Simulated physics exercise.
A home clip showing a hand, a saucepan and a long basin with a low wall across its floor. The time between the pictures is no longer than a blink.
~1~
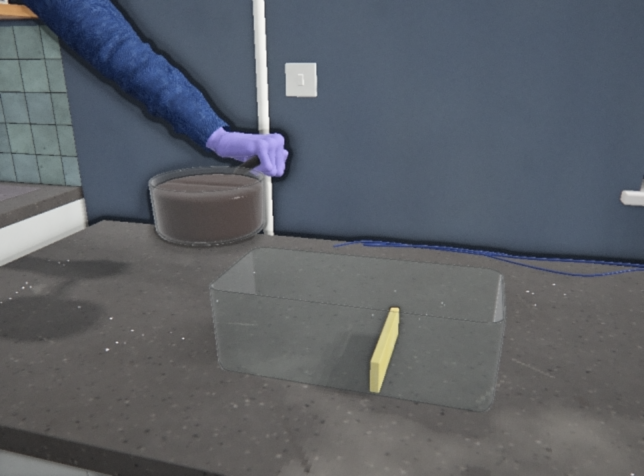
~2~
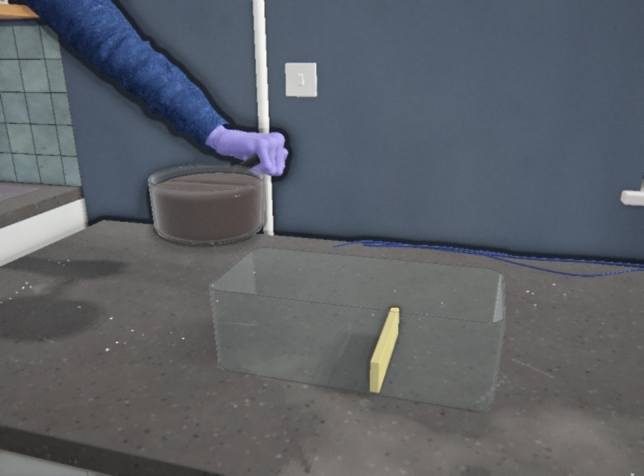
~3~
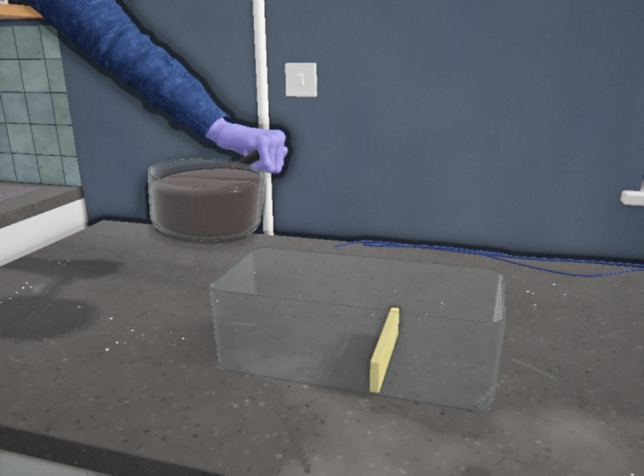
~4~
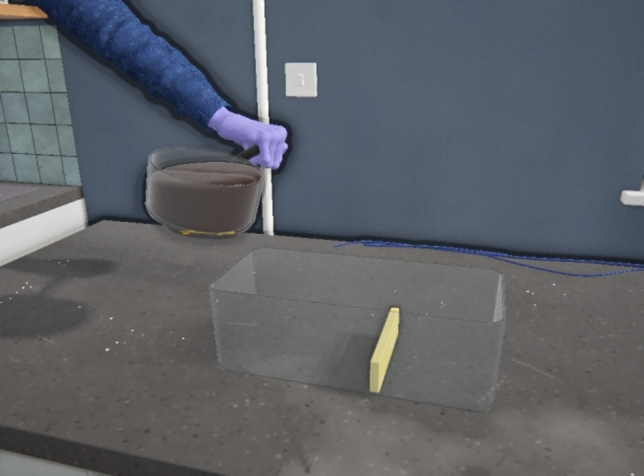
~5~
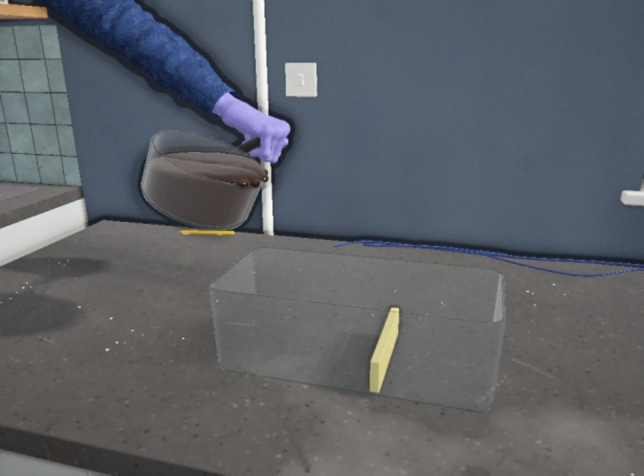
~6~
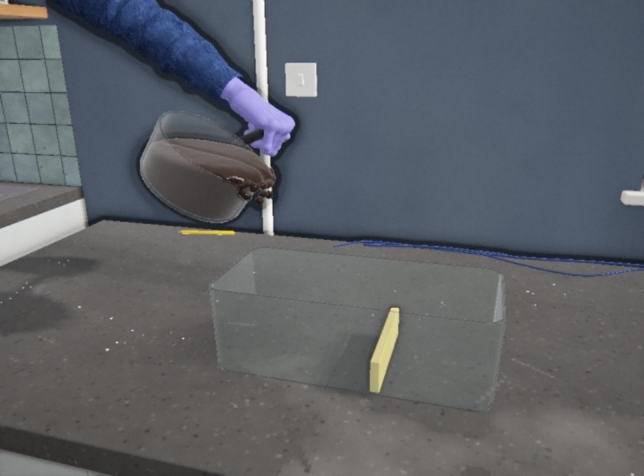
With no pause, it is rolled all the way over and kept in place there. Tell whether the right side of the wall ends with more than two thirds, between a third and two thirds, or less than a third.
The right side ends with less than a third.
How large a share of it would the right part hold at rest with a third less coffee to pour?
That works out to some 5 %.
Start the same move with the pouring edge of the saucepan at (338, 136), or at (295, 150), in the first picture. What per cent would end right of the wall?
The first start yields 55 per cent, the second 55 per cent.
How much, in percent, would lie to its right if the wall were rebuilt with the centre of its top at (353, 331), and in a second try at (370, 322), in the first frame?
Roughly 55 per cent first and roughly 20 per cent second.
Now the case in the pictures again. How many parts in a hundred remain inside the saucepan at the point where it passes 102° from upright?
I'd put it at some 25 in a hundred.
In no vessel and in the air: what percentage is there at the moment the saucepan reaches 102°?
That comes to near 60 percent.
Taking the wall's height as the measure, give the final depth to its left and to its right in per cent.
Left side roughly 50, right side roughly 10.
A moment on, the saucepan is tipped right over and 25 per cent is still to pour, 17 is left of the wall and 0 right of it.
Next, the saucepan is tipped right over and 1 per cent is still to pour, 83 is left of the wall and 6 right of it.
Then the saucepan is tipped right over and 0 per cent is still to pour, 72 is left of the wall and 9 right of it.
Later the saucepan is tipped right over and 0 per cent is still to pour, 80 is left of the wall and 10 right of it.
At rest 76 per cent lies left of the wall, 14 right of it and 10 outside.
